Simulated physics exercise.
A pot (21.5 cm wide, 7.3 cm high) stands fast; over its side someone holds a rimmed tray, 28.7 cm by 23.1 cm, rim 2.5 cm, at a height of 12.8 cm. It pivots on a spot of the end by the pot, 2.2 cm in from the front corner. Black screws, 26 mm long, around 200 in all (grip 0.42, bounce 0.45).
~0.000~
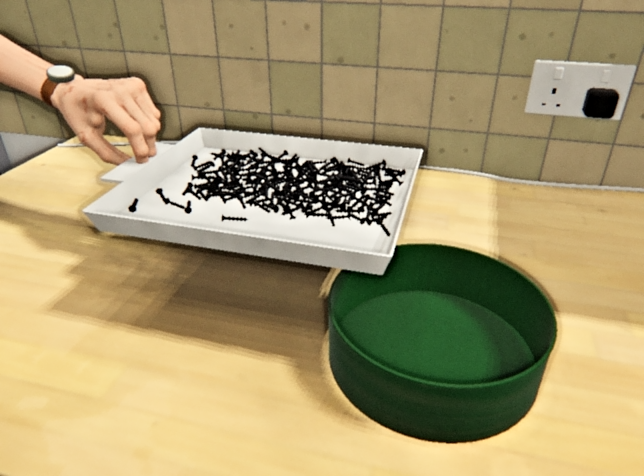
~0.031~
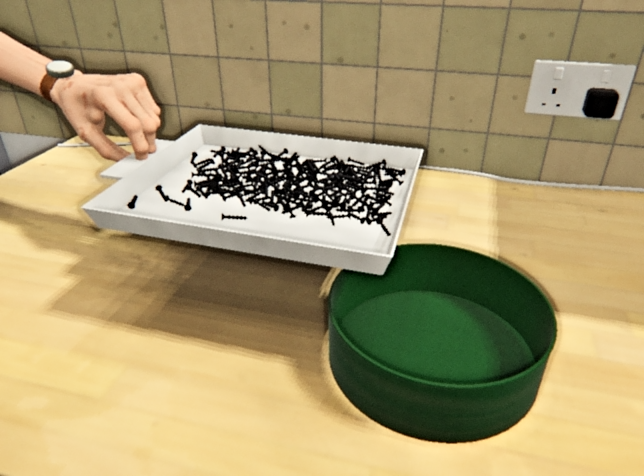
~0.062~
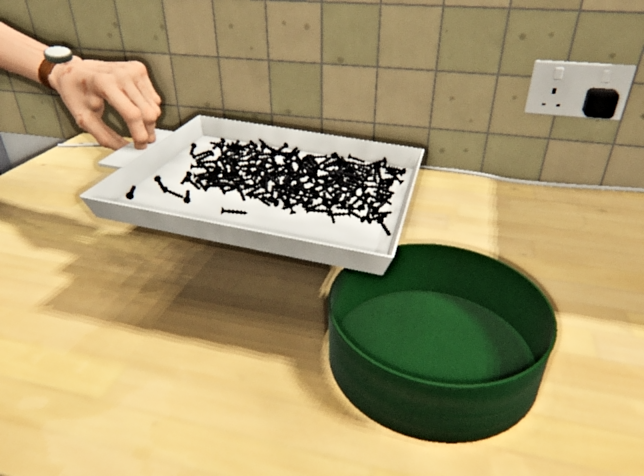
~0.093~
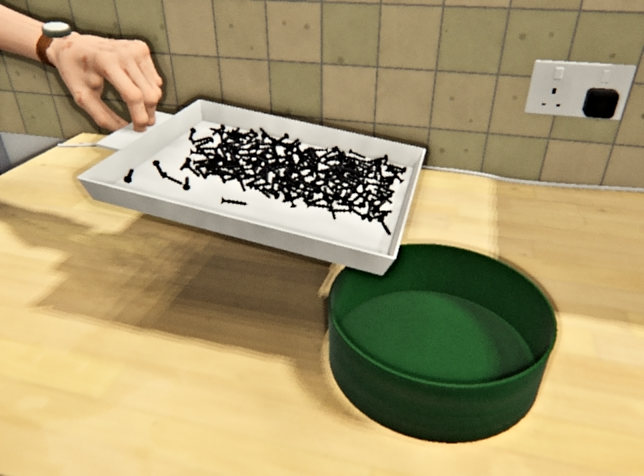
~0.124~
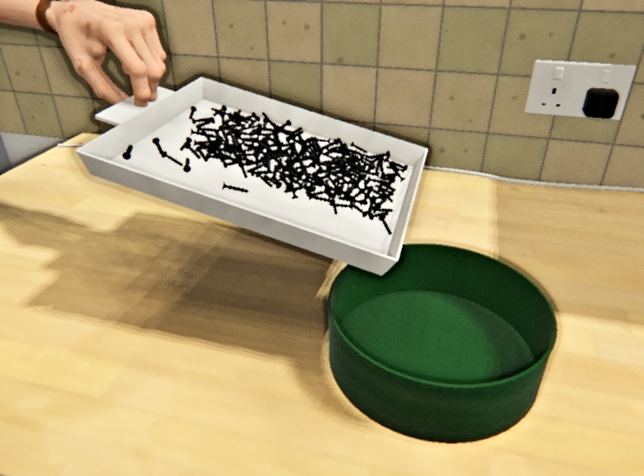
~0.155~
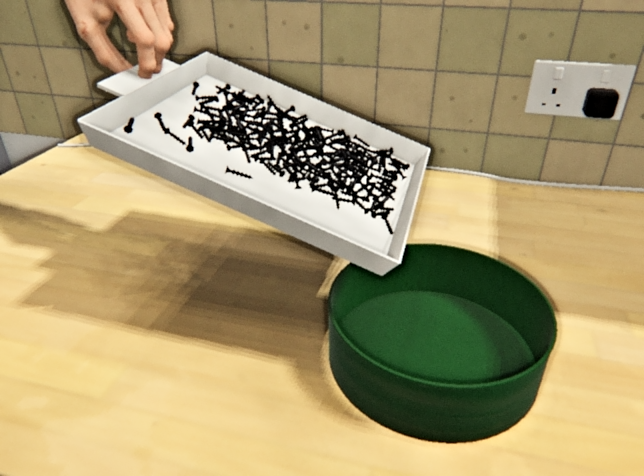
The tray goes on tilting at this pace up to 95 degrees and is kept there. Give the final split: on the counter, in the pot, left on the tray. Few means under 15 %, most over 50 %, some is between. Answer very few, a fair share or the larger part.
Counter a fair share, pot the larger part, tray very few.
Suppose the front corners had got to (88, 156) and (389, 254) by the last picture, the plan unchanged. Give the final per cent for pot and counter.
Pot 90, counter 10.
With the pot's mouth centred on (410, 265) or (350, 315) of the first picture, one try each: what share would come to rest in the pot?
About 75 and 10 per cent.
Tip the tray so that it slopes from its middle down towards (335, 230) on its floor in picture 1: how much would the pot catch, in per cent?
About 80 per cent.
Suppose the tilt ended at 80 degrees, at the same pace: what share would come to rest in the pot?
Then about 65 per cent.
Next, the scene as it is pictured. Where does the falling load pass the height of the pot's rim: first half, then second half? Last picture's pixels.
At about (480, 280), then at (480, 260).
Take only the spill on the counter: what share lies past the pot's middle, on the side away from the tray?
Roughly 90 per cent.
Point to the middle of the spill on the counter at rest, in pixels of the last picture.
At about (515, 289).
After 0.35 s, tilt 58 degrees; the tray holds 100 %, the pot 0 %.
After 0.48 s, tilt 84 degrees; the tray holds 100 %, the pot 0 %.
After 0.74 s, tilt 95 degrees; the tray holds 0 %, the pot 65 %.
By 1.9 s all is still; counter 35 %, pot 65 %, tray 0 %.
